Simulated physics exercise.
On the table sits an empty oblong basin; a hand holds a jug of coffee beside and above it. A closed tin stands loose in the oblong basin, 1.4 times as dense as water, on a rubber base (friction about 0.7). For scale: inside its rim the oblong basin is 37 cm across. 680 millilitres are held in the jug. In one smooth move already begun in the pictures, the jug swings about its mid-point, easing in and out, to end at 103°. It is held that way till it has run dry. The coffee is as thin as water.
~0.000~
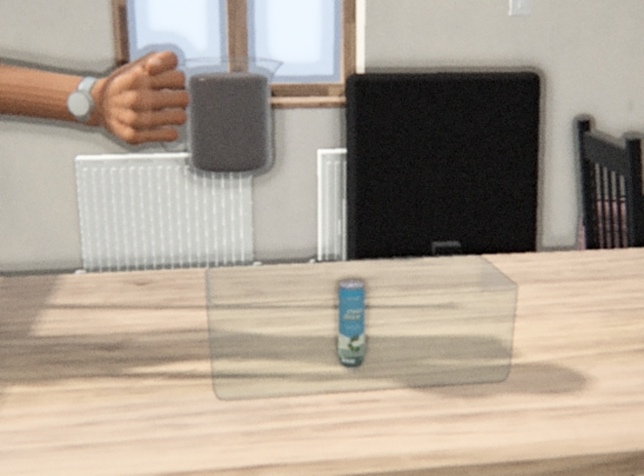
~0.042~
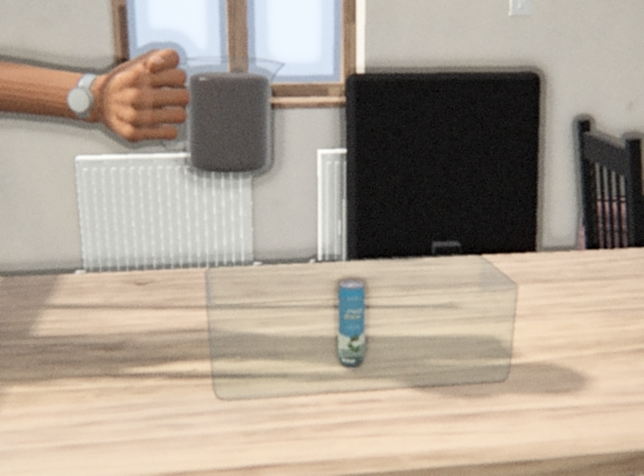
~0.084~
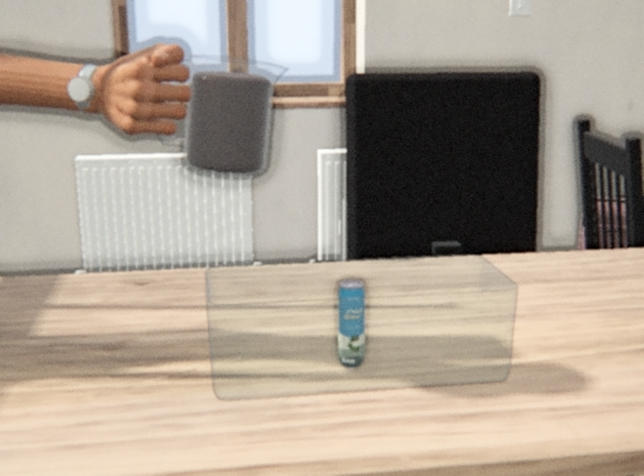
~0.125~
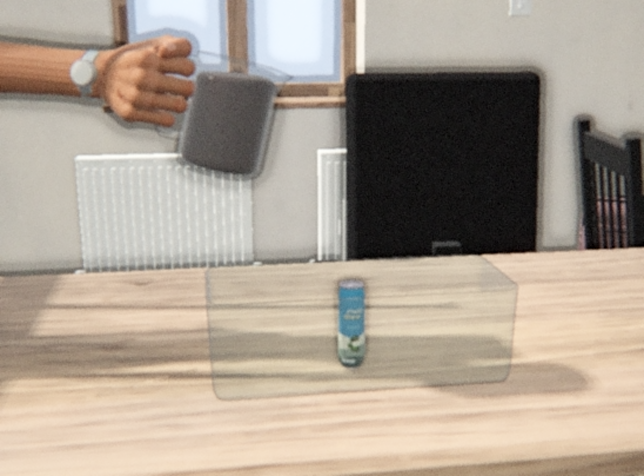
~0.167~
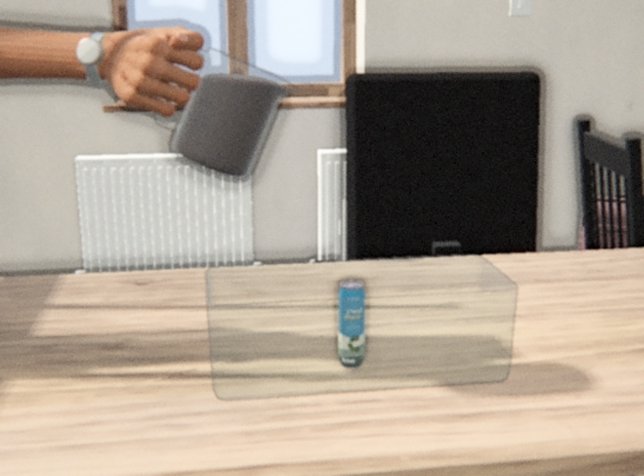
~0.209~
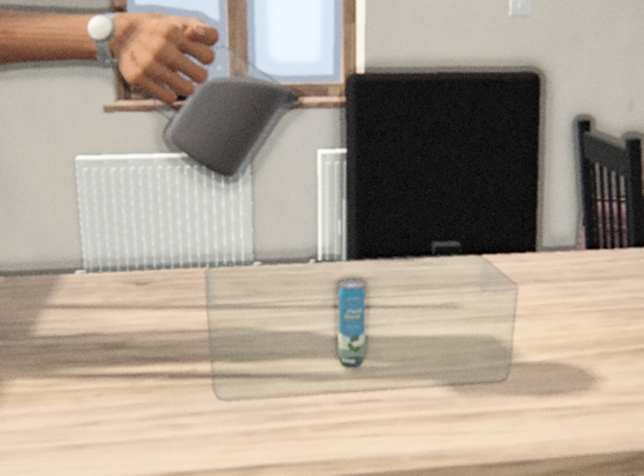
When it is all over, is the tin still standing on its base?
Looks like it will stay erect.
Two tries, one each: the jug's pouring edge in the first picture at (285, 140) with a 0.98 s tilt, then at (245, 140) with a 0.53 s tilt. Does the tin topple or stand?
Run one: It tumbles. Run two: It does not tip.
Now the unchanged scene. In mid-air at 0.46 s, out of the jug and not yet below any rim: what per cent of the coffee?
I'd put it at about 32 percent.
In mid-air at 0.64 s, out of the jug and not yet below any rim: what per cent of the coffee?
About 28 % of the total.
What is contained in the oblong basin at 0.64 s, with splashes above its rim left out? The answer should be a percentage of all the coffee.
I'd say roughly 50 in a hundred of it.
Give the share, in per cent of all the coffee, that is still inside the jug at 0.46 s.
Still held: Roughly 62 % of the total.
By 0.46 s the tilt is 98° and 62 per cent is still to pour; the tin stands where it began.
By 0.64 s the tilt is 103° and 22 per cent is still to pour; the tin stands where it began.
By 0.82 s the tilt is 103° and 6 per cent is still to pour; the tin stands where it began.
By 1.03 s the tilt is 103° and 1 per cent is still to pour; the tin stands where it began.
At rest the tin stands where it began.
